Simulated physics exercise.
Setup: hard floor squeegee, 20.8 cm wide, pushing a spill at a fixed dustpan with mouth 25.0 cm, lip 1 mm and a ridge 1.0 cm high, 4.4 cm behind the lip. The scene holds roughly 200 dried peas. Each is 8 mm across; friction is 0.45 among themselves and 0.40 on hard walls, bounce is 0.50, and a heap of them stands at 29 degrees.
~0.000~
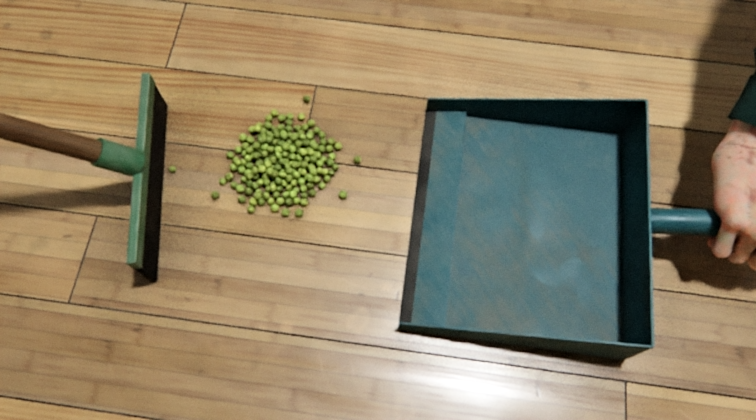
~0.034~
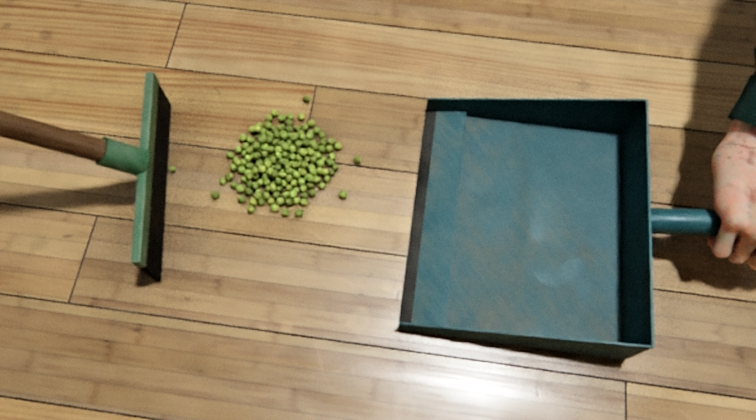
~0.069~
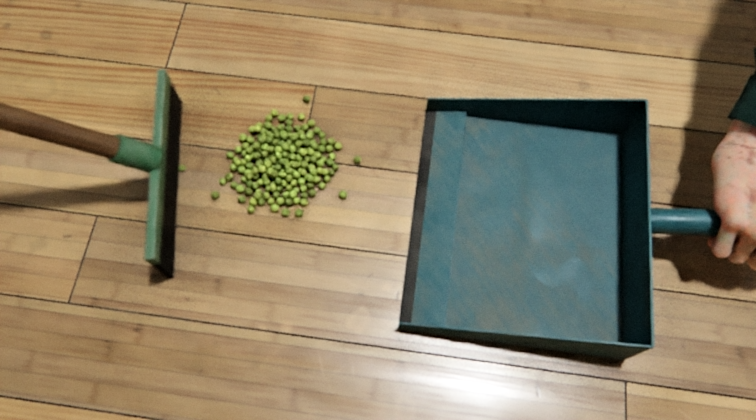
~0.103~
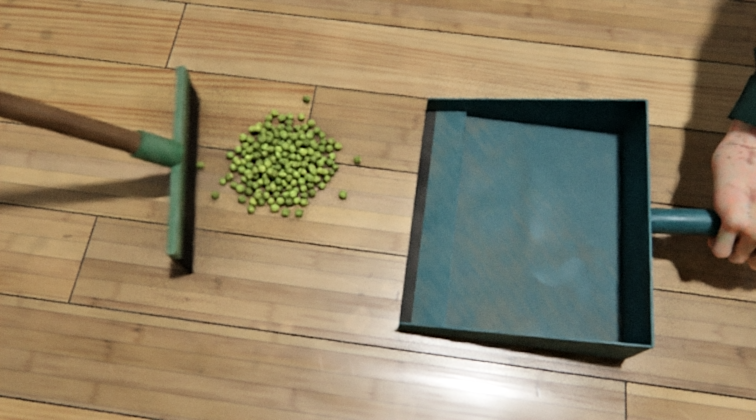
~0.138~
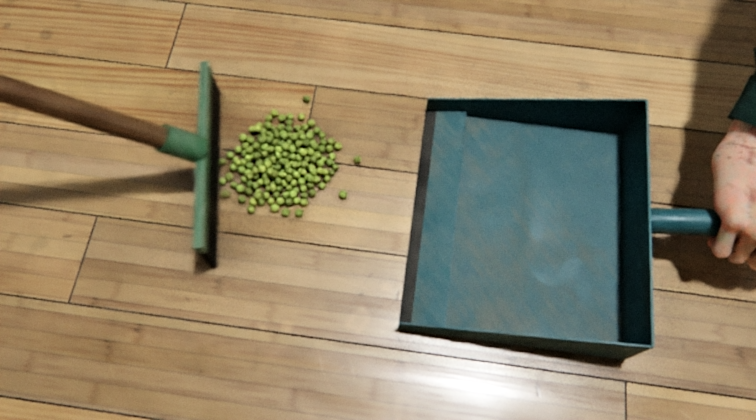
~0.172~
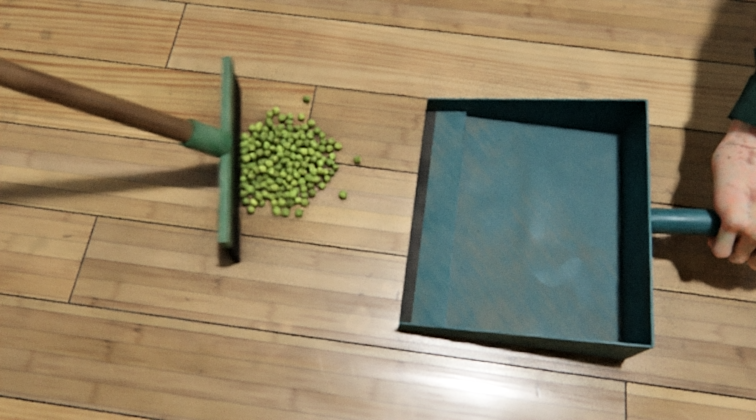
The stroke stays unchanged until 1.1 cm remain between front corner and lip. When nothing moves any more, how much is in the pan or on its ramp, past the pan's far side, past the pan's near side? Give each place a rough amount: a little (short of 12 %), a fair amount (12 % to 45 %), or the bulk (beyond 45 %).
Pan: A fair amount; far side: A fair amount; near side: A little.
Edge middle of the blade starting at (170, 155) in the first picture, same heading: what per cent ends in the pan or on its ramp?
I'd estimate about 35 per cent.
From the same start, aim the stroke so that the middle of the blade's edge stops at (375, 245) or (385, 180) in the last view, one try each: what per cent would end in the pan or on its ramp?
The two tries give roughly 25 and 35 %.
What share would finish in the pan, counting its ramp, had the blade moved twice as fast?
In that case roughly 50 percent.
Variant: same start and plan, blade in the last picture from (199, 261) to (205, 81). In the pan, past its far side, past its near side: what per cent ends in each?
Pan 25, far 20, near 0.
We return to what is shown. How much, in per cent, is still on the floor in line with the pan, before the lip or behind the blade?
Share there: About 35 %.
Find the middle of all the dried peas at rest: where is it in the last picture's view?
Roughly pixel (431, 137).
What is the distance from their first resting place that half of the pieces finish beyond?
Roughly 18 centimetres.
After 0.31 s, middle of the blade 10 cm from the lip; 0 % over the lip, far side 10 %, near side 0 %.
After 0.40 s, middle of the blade 5 cm from the lip; 5 % over the lip, far side 20 %, near side 0 %.
After 0.62 s, middle of the blade 3 cm from the lip; 40 % over the lip, far side 25 %, near side 0 %.
In the end, at 1.5 s, pan 35 %, far side 25 %, near side 0 %, in front of the lip or behind the blade 35 %.
